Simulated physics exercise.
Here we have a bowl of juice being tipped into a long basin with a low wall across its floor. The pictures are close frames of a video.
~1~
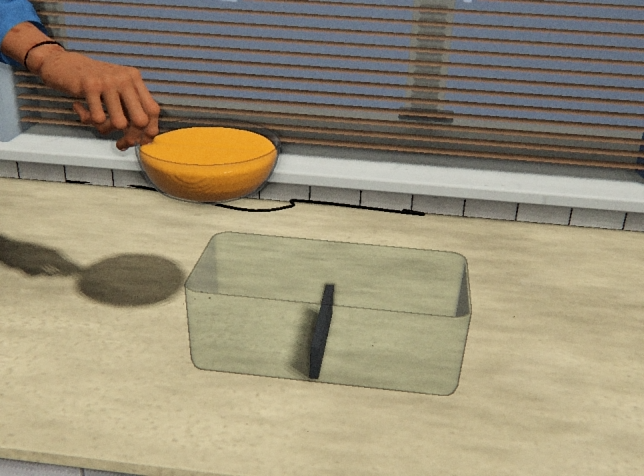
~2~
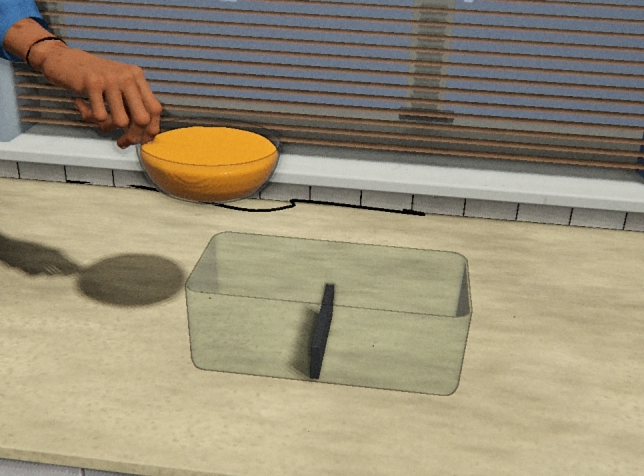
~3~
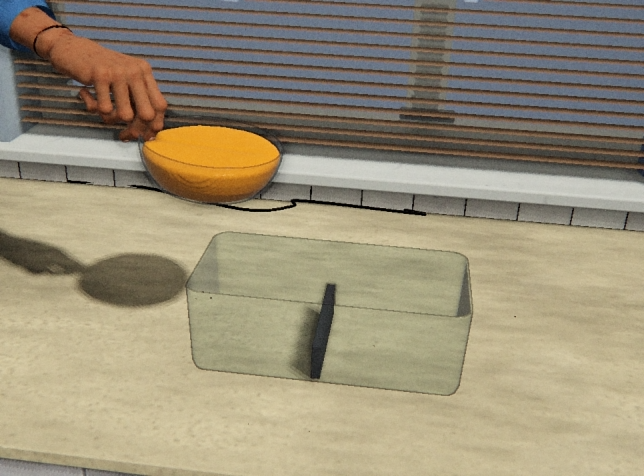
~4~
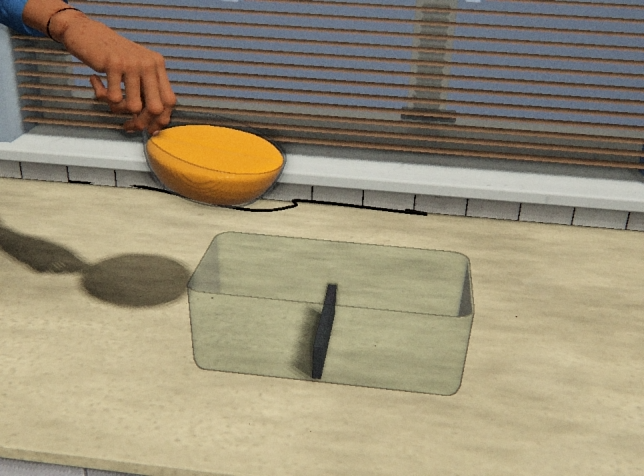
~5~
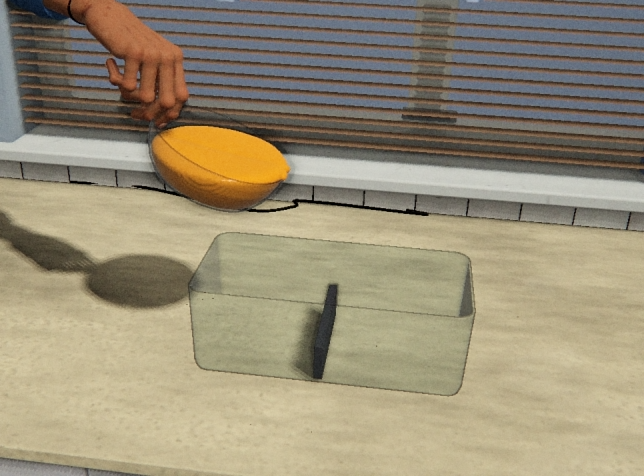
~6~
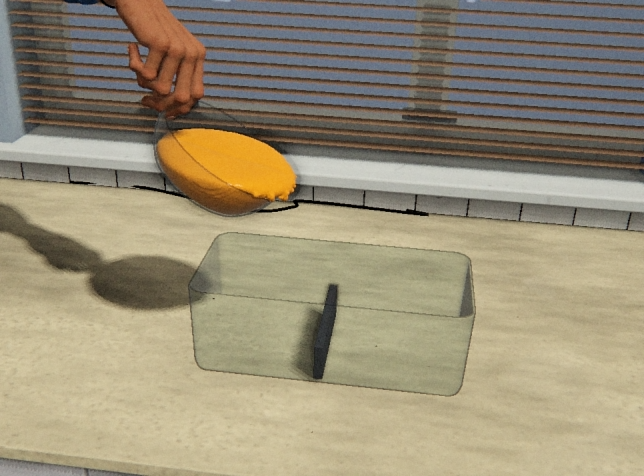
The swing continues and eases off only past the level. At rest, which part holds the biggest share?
The left-hand section gets the most.
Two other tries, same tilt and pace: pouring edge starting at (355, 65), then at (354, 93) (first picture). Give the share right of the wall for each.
In turn 75 and 75 in a hundred.
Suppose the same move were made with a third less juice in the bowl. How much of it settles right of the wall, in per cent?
Some 10 per cent.
A moment on, the tilt is 101° and 5 per cent is still to pour, 45 is left of the wall and 21 right of it.
Next, the tilt is 107° and 0 per cent is still to pour, 60 is left of the wall and 25 right of it.
Then the tilt is 107° and 0 per cent is still to pour, 60 is left of the wall and 27 right of it.
Later the tilt is 107° and 0 per cent is still to pour, 61 is left of the wall and 27 right of it.
In the end 61 per cent lies left of the wall, 28 right of it and 11 outside.
